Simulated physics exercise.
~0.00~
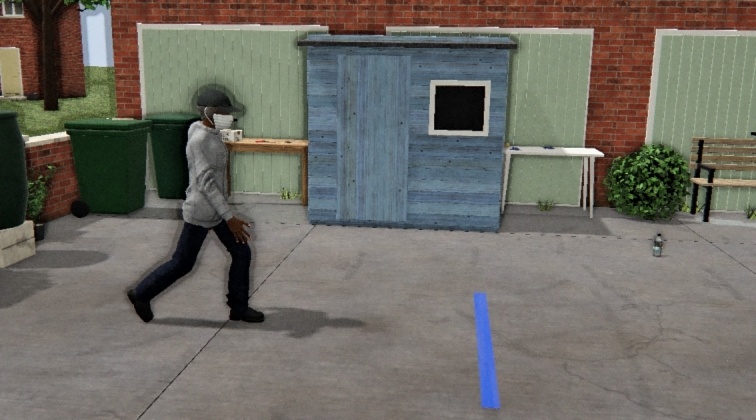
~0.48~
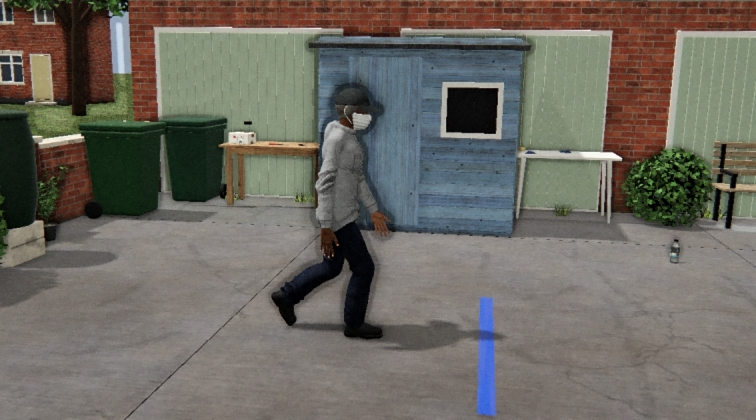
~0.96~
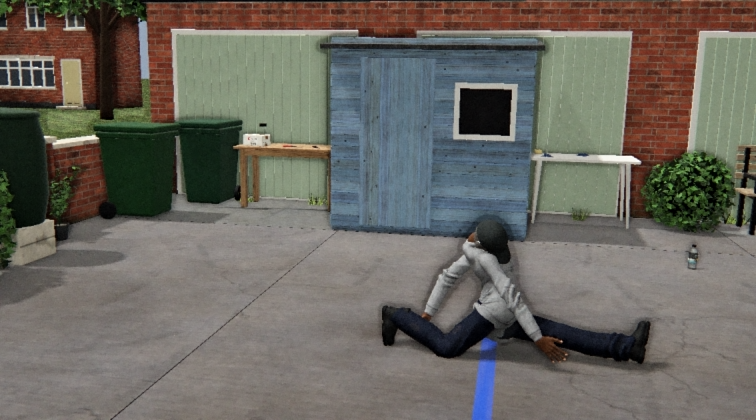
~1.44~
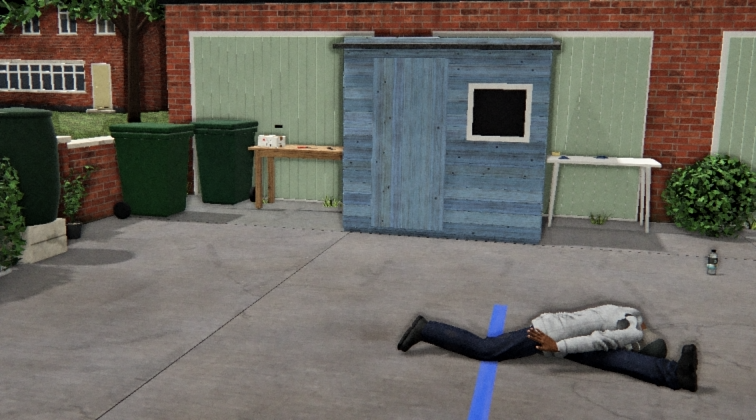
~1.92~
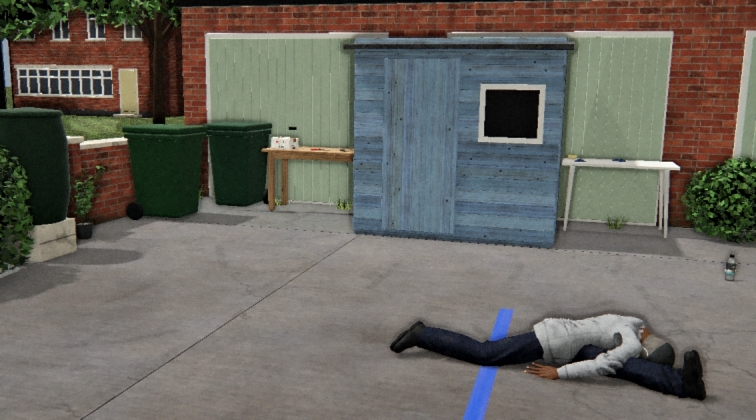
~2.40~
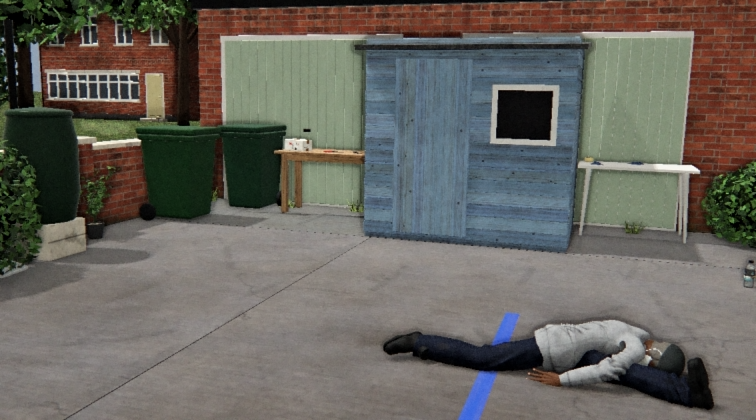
A paved yard behind a brick building is seen from slightly above, the view drifting gently sideways. A blue wooden shed stands at the back between pale green panels, with dark green bins and a wooden table to its left and a white table and bush to its right. A person in a grey hoodie, dark jeans, cap and white face mask walks right toward a strip of blue tape on the ground. Suddenly the walker folds, legs splayed wide and hands low, then slumps forward across the tape. The walker ends lying still, head and chest beyond it, one leg trailing back over it.
